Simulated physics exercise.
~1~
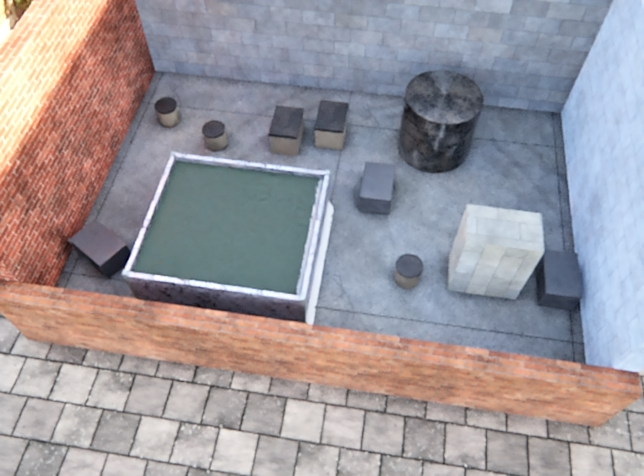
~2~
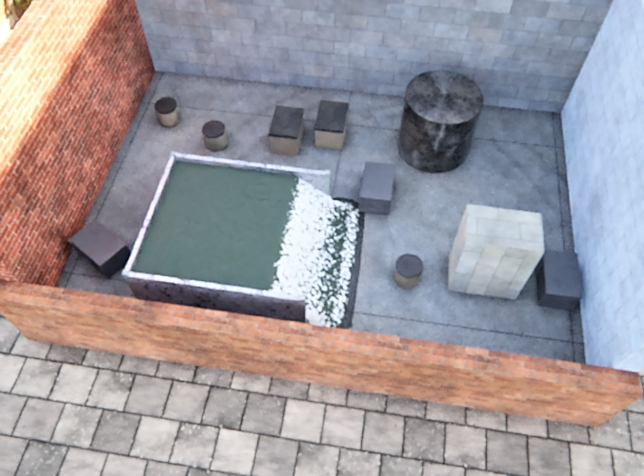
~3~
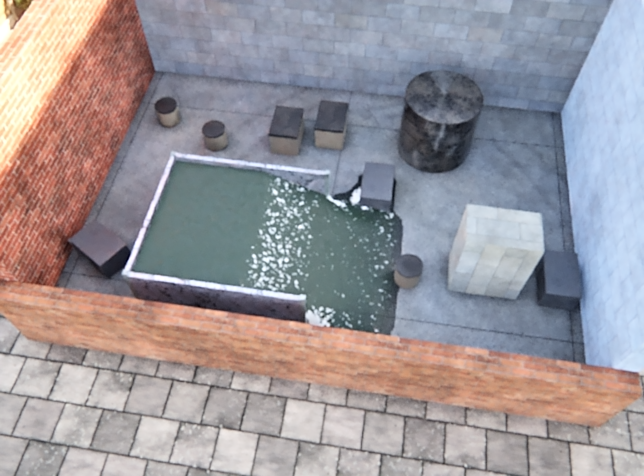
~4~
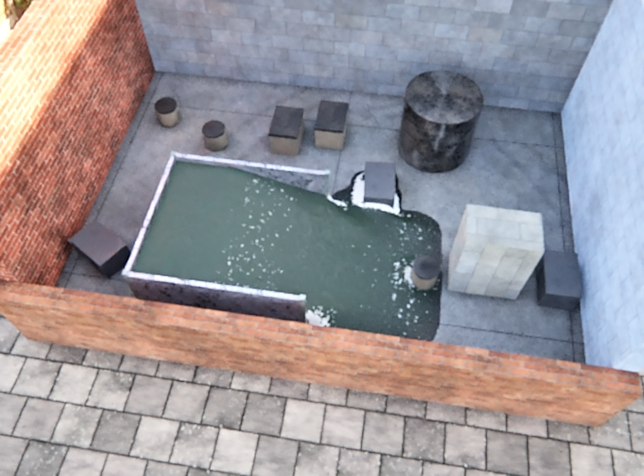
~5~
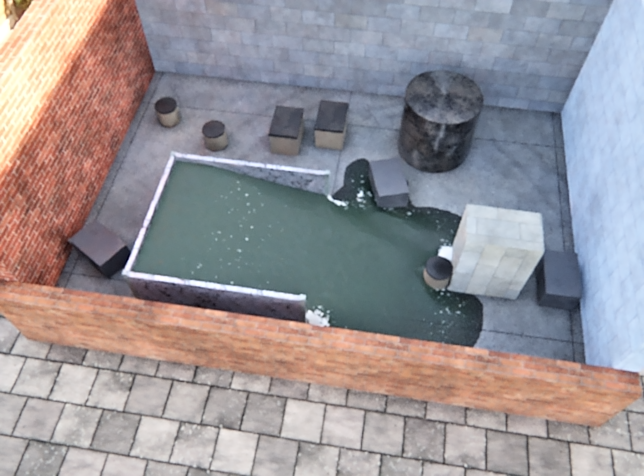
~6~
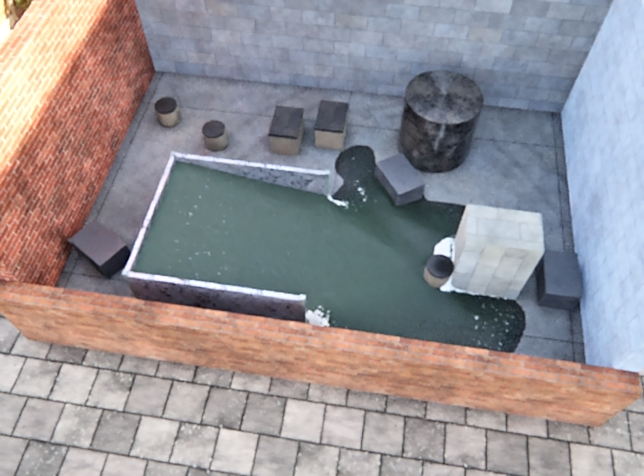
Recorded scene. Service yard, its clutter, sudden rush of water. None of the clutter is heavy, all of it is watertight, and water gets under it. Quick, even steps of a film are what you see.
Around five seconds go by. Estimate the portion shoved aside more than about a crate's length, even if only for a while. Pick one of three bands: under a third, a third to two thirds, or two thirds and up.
A third to two thirds.
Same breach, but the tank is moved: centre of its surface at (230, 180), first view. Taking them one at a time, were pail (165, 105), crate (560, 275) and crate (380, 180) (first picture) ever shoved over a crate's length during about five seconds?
In turn: Short of that, that far or more, that far or more.
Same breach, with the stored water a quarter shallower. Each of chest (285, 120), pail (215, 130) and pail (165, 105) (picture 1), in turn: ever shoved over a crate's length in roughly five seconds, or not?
Note, listed order: Didn't cover it / didn't cover it / didn't cover it.
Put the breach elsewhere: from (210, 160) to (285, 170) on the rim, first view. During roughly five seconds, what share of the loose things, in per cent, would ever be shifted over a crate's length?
Close to 80 in a hundred.
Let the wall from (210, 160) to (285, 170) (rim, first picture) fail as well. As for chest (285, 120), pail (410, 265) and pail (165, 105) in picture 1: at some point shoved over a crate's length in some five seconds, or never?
In turn: Cleared that distance, stayed short, cleared that distance.
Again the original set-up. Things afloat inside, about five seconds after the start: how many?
5.
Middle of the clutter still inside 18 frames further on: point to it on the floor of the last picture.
In the last view, somewhere about (332, 166).
A moment on, 1 of 8 are well off their spots; 1 afloat.
Next, 2 of 8 are well off their spots; 2 afloat.
Later, 3 of 8 are well off their spots; 3 afloat.
In the end, 5 of 8 are well off their spots, and 5 have been at some point; 5 afloat.
